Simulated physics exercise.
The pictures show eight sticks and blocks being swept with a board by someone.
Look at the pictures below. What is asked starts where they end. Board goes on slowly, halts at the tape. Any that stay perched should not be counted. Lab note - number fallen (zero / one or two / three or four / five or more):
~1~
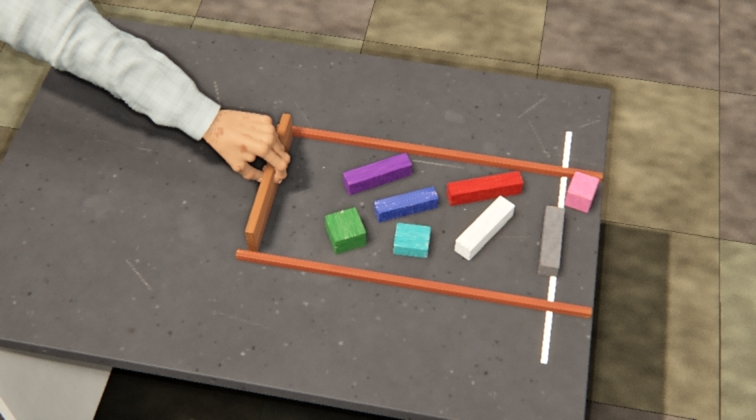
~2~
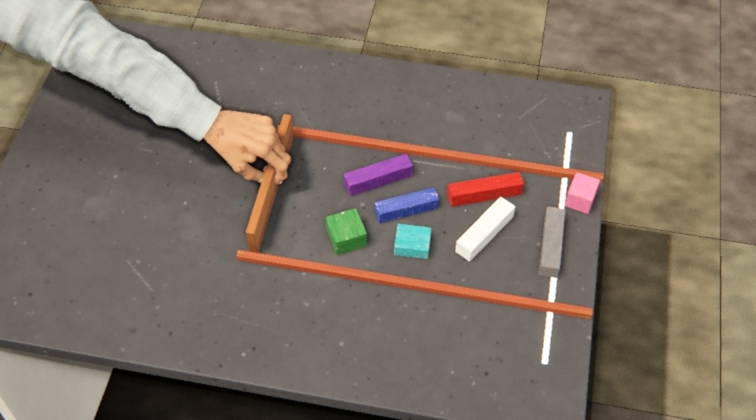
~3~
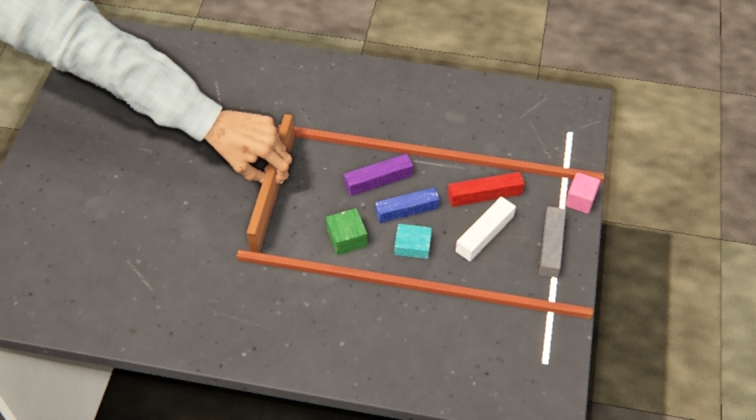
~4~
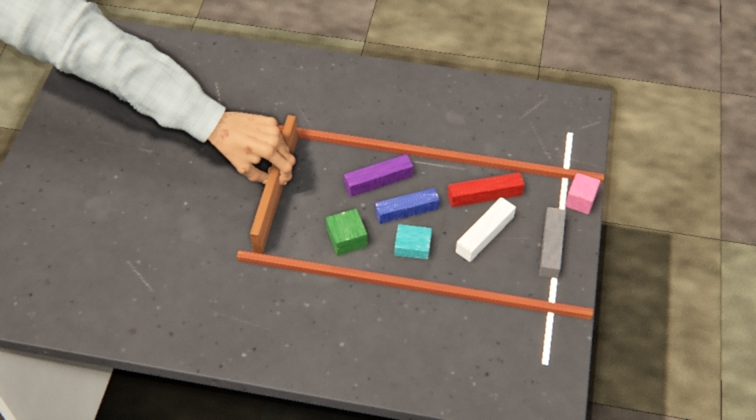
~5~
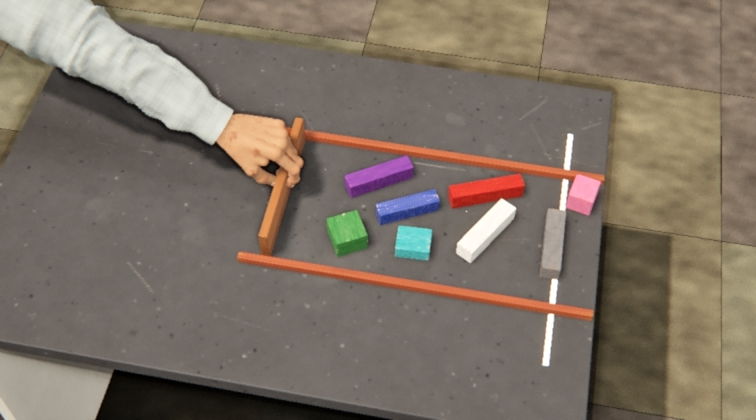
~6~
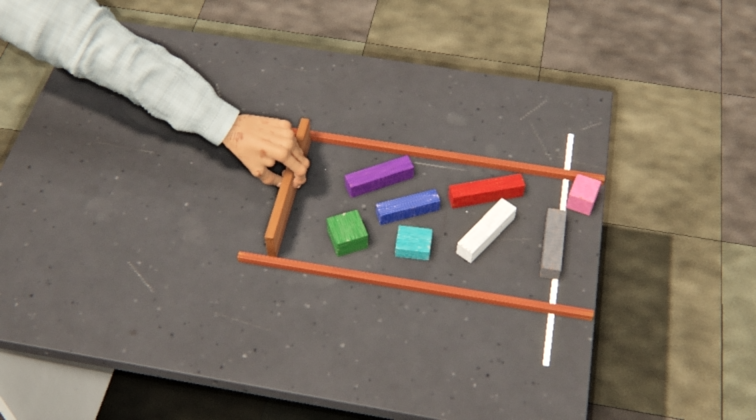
The number going over the edge will be five or higher.
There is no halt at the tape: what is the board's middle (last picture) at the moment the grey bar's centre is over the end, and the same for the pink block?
Approx. (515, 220) / approx. (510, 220) for the other.
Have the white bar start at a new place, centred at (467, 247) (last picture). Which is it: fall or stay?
So it drops, then.
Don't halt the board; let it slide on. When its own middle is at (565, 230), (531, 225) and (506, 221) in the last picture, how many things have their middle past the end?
5; 2; 0.
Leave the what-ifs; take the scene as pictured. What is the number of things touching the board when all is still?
Total: 3.
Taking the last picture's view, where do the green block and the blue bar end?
Taking them in turn, first comes (573, 281), then (582, 243).
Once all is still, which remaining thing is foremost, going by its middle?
That's the blue bar.
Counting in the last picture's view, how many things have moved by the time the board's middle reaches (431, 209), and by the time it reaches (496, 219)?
At the first place 6, at the second 8.
Soon after, none off yet; pink block at rest near (583, 194); grey bar at rest near (553, 243); white bar at rest near (487, 230).
Then, none off yet; pink block at rest near (584, 195); grey bar moved a little near (566, 243); white bar moved about its own width near (543, 237).
At rest, the number that fall off is five or more; fallen, turquoise block, red bar, white bar, grey bar and pink block.
